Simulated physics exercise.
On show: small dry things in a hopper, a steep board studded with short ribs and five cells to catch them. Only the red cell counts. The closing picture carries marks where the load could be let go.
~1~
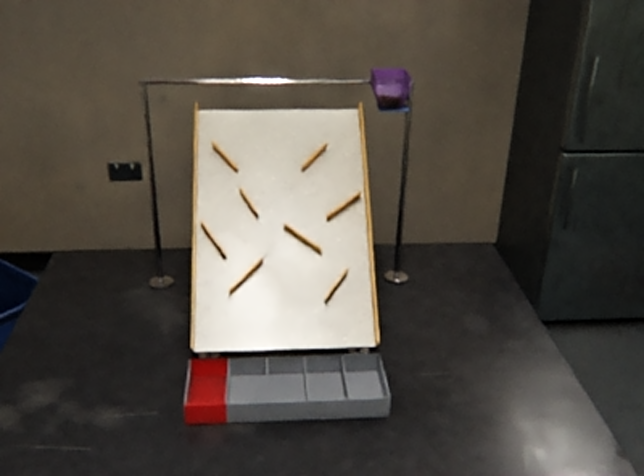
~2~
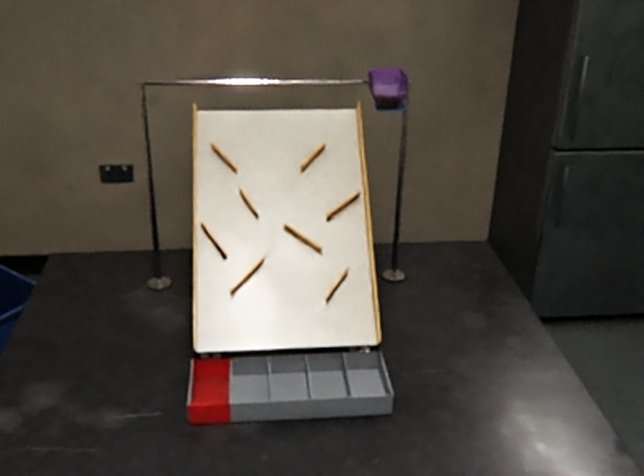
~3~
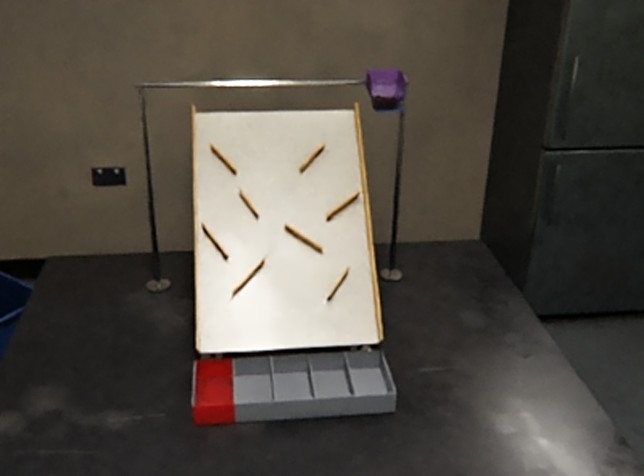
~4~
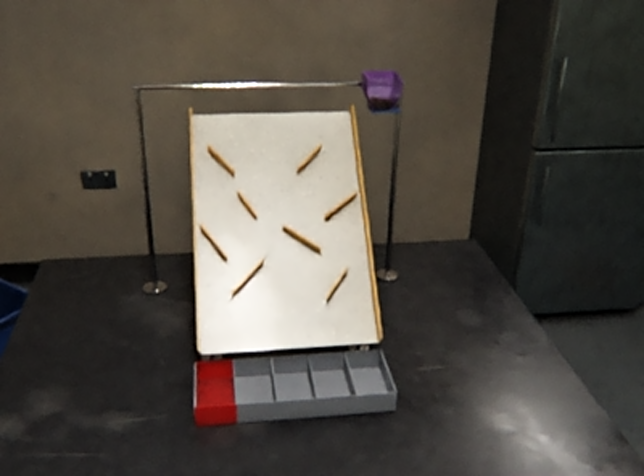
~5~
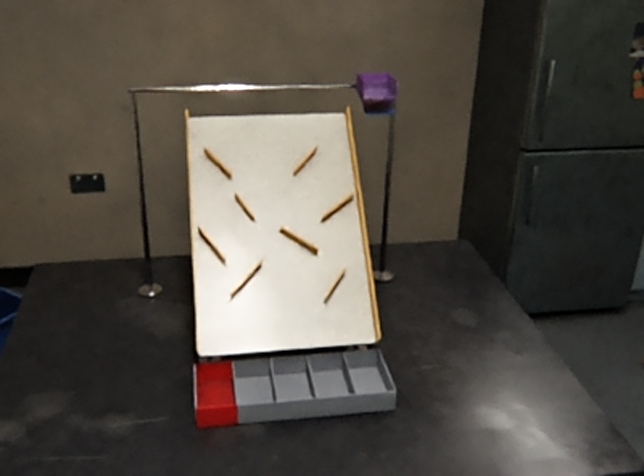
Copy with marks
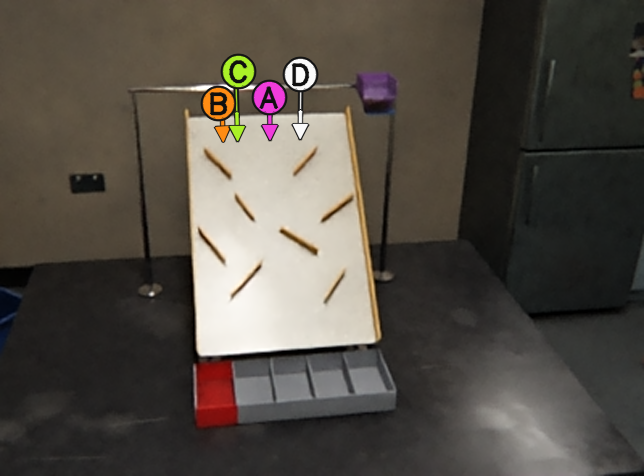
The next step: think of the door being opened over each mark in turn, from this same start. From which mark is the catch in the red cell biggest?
D.
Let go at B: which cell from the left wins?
The fourth.
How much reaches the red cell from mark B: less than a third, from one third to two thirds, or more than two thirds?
It is less than a third.
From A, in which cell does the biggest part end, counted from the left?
The third.
On the marked copy, mark A meets the board at (269, 134); mark B meets the board at (223, 136); mark C meets the board at (237, 135); mark D meets the board at (300, 133).
Choosing A, about a tenth in the red cell, the larger part in other cells, about a tenth outside the box.
Choosing B, not one piece in the red cell, the larger part in other cells, about a tenth outside the box.
Choosing C, about a tenth in the red cell, the larger part in other cells, about a tenth outside the box.
Choosing D, roughly a third in the red cell, roughly half in other cells, about a tenth outside the box.
